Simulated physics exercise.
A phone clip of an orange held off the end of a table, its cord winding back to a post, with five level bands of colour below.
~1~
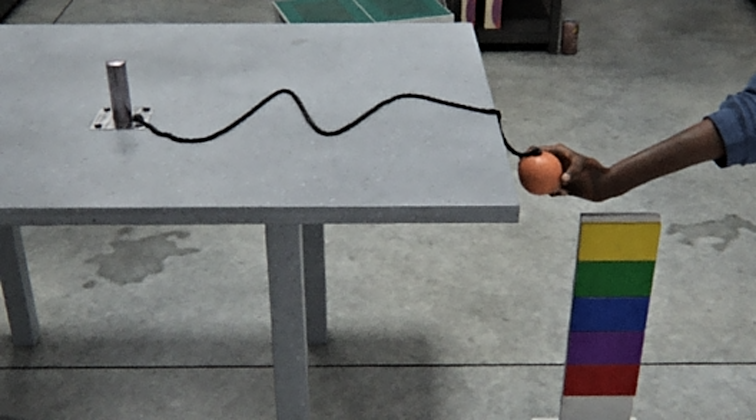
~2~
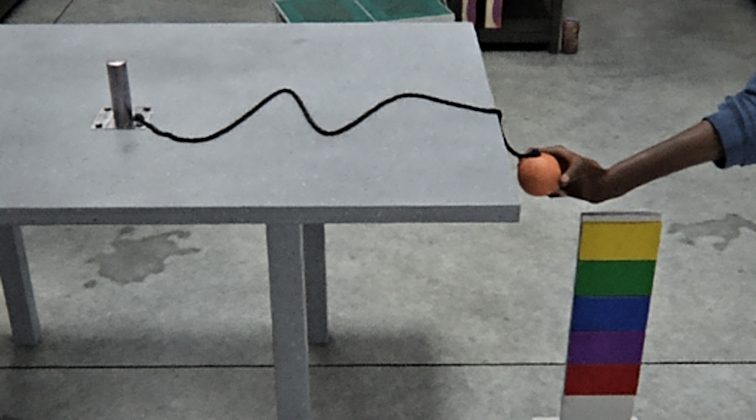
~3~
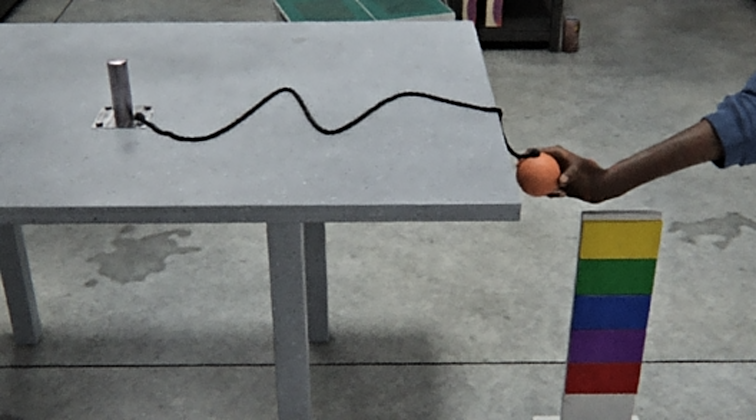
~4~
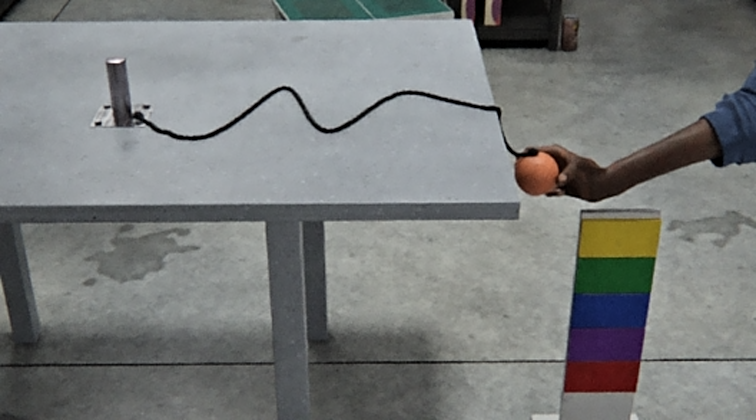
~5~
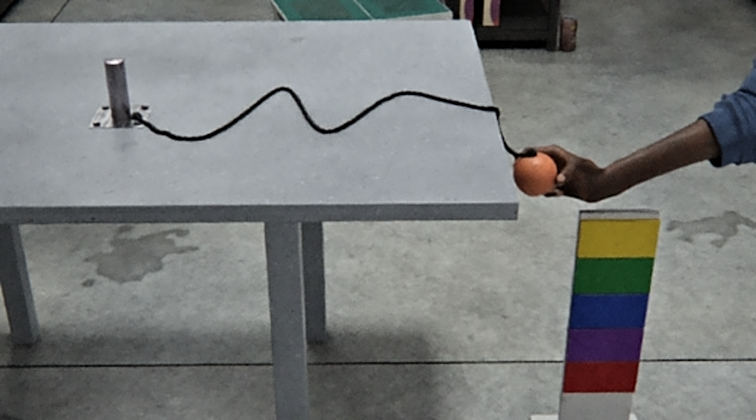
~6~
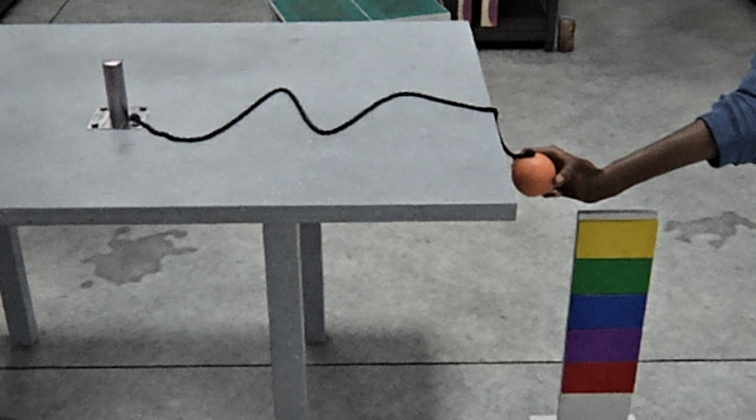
In a room with a bare concrete floor, a hand reaching in from the right holds an orange ball just past the end of a grey table, above a board of coloured bands. A black cord winds back across the tabletop to a short metal post, and throughout, almost nothing moves.
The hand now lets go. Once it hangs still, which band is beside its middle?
The cord holds its middle at red.
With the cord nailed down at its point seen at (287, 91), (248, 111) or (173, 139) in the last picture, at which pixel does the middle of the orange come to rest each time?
In that order: (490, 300), (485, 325) and (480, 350).
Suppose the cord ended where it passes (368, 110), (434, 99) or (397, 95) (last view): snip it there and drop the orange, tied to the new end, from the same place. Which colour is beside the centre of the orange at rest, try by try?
Try by try: Above them all; green; yellow.
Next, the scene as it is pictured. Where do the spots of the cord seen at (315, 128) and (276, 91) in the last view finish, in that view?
About (480, 110), and the other about (367, 112).
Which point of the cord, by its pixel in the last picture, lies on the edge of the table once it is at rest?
The one at (324, 133).
A little later, orange near (513, 368); level with red.
Next, orange near (453, 368); level with red.
Later still, orange near (493, 372); level with red.
When it is over, orange near (475, 372); level with red. At red.
